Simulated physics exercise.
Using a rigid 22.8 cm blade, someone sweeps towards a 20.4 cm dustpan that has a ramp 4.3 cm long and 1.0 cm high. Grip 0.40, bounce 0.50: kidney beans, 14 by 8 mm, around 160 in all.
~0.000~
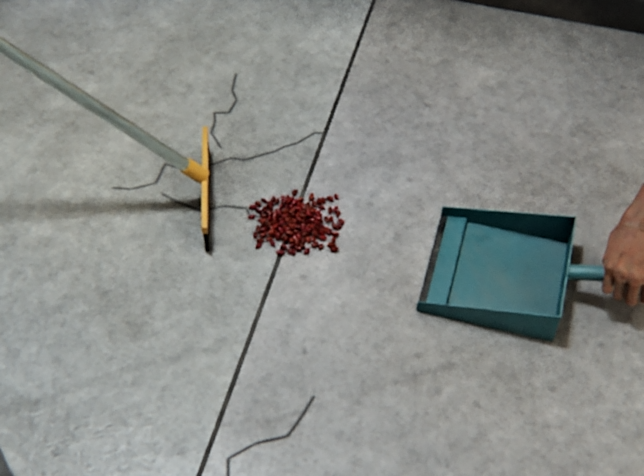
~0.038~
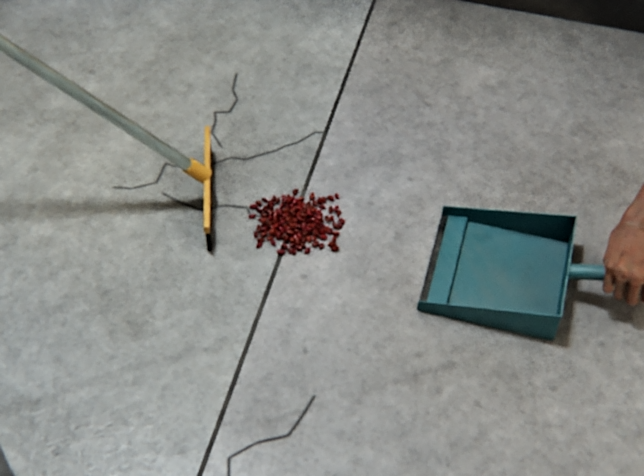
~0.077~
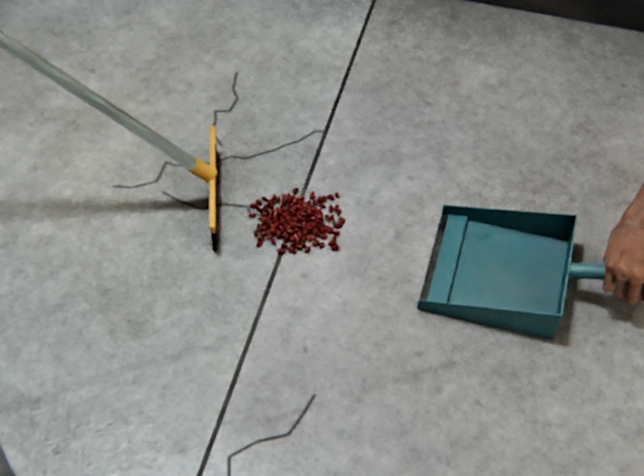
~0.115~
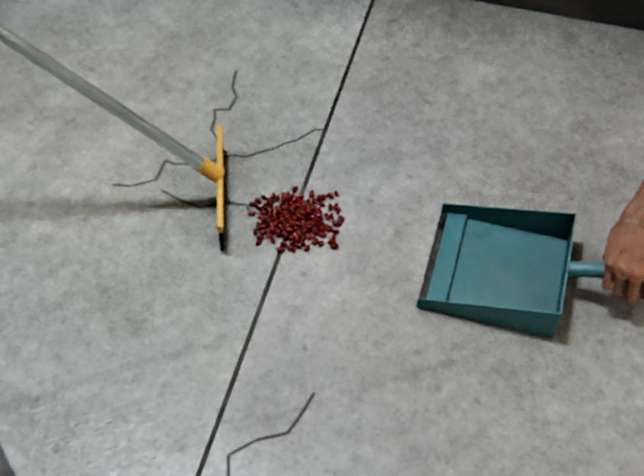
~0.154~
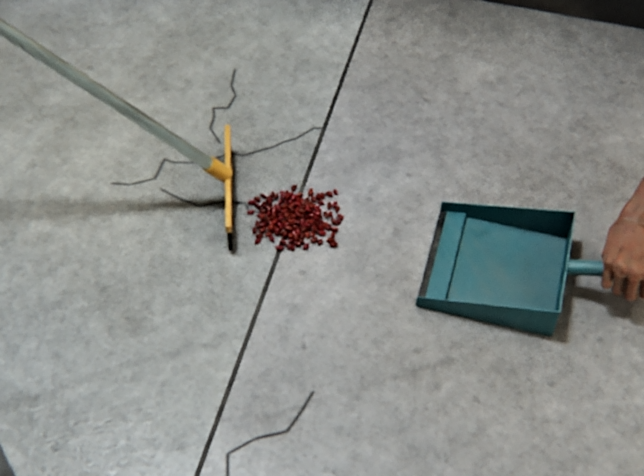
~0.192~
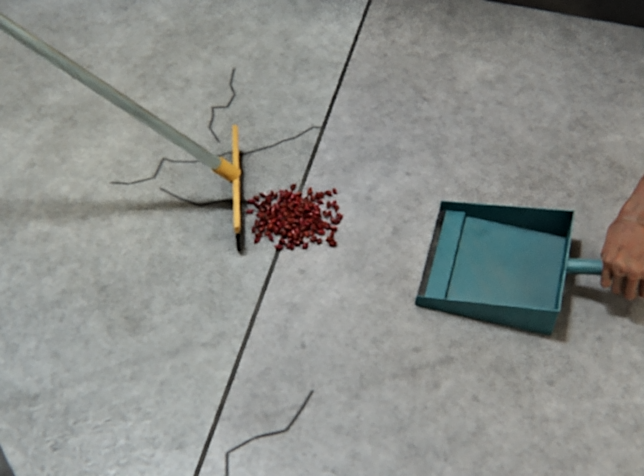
A hand held a teal dustpan still on the gray, cracked floor at the right, while a yellow-edged blade on a long handle slid slowly rightward from the left, up to a pile of red beans.
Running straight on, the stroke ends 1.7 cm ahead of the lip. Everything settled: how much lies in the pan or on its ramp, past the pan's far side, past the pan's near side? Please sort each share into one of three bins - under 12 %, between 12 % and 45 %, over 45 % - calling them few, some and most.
In the pan or on its ramp: Some. Past the pan's far side: Some. Past the pan's near side: Few.
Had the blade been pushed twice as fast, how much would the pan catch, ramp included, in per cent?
In that case close to 20 per cent.
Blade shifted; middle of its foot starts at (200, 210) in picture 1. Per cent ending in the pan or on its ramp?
10 %.
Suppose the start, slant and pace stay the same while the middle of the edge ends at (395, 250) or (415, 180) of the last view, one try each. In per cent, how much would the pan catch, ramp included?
Around 5 per cent, and around 5 per cent.
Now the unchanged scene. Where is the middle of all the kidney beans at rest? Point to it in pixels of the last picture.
Around (424, 226).
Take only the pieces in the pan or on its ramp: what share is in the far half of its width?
Around 70 percent.
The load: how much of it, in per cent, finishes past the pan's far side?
I'd put it near 25 percent.
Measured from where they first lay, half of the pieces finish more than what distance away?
The figure is about 22 cm.
After 0.54 s, middle of the blade 20 cm from the lip; 0 % over the lip, far side 5 %, near side 0 %.
After 0.77 s, middle of the blade 11 cm from the lip; 0 % over the lip, far side 15 %, near side 0 %.
Then, at 1.12 s, middle of the blade 5 cm from the lip; 15 % over the lip, far side 25 %, near side 0 %.
In the end, at 2.3 s, pan 15 %, far side 25 %, near side 0 %, in front of the lip or behind the blade 60 %.
